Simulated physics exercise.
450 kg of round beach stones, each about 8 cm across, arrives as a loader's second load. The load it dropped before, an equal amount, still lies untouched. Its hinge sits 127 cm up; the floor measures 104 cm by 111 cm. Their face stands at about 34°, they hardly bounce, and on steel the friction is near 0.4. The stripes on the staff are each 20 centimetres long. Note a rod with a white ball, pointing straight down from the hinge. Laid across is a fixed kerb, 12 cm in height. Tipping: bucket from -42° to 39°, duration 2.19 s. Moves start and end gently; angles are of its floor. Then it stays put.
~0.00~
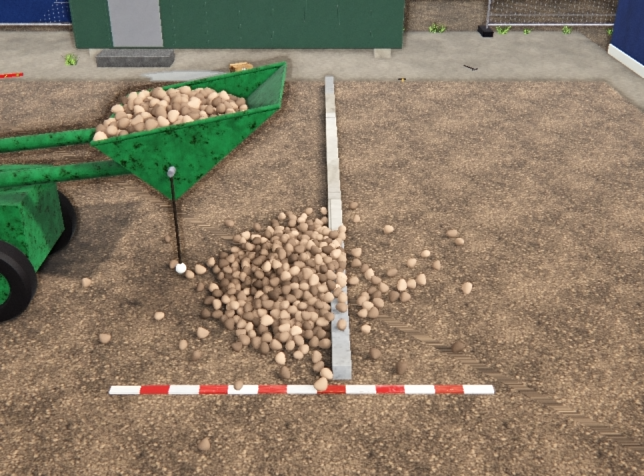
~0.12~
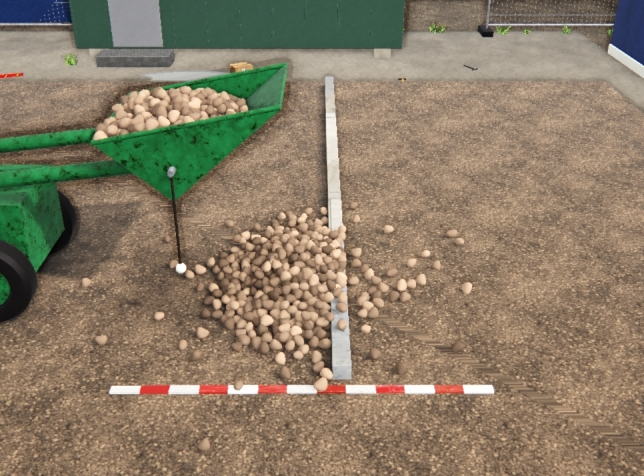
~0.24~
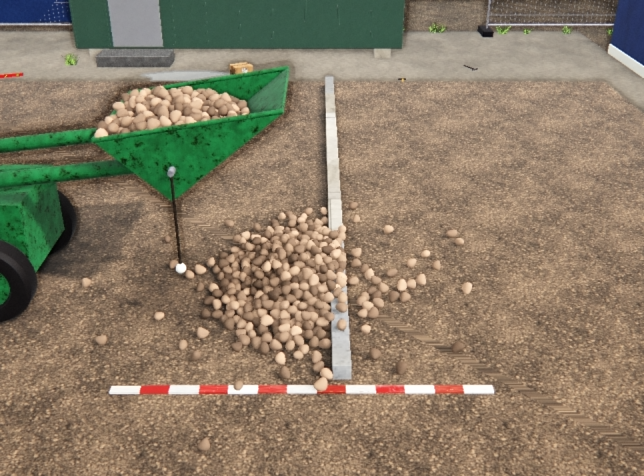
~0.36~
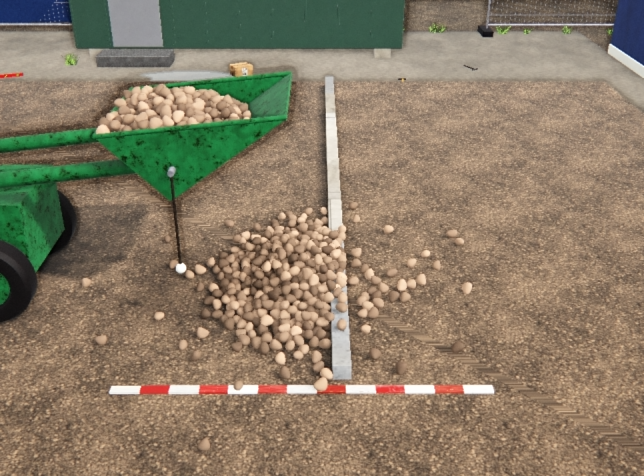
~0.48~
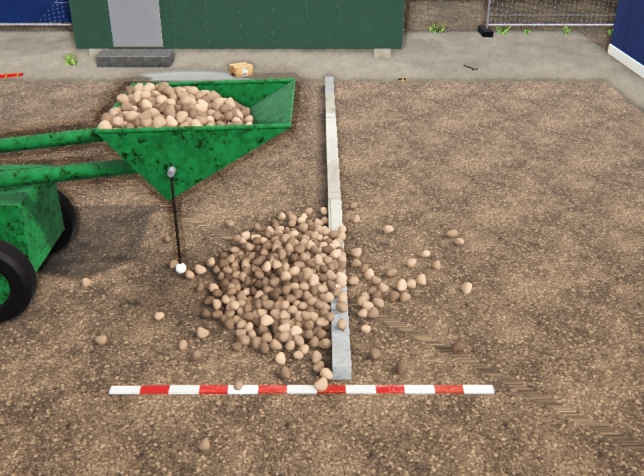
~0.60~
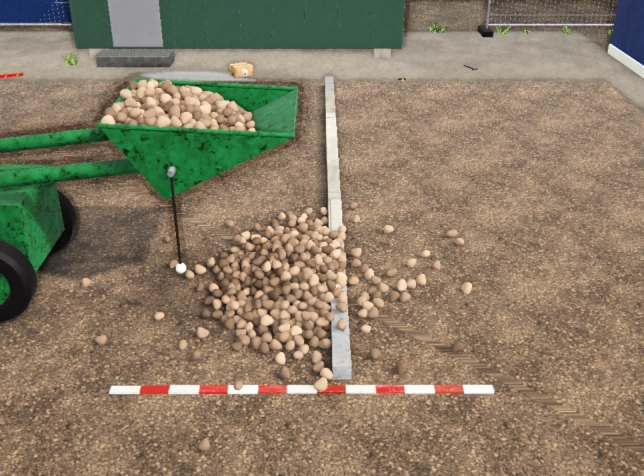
Green loader bucket full of round tan stones slowly tilting its front edge downward above a pile lying across a kerb.
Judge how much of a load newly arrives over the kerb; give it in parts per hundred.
Close to 50 in every hundred.
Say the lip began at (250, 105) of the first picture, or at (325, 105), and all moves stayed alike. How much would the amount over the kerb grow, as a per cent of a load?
Roughly 20 and 95 percent, in that order.
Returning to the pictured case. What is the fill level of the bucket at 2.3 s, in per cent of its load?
Close to 20 in a hundred is still held.
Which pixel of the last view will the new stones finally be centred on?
They end up centred around (338, 269).
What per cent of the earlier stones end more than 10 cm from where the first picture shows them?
Estimate: 15 %, roughly.
After 1.6 s the floor is at 26°; in per cent of one load, 96 in the bucket, 98 on this side of the kerb, 6 over the kerb; the foremost stones are at (441, 269).
After 2.3 s the floor is at 39°; in per cent of one load, 19 in the bucket, 156 on this side of the kerb, 25 over the kerb; the foremost stones are at (444, 271).
After 2.6 s the floor is at 39°; in per cent of one load, 0 in the bucket, 154 on this side of the kerb, 46 over the kerb; the foremost stones are at (463, 275).
After 5.3 s the floor is at 39°; in per cent of one load, 0 in the bucket, 144 on this side of the kerb, 56 over the kerb; the foremost stones are at (508, 310). Net gain over the kerb, 50.
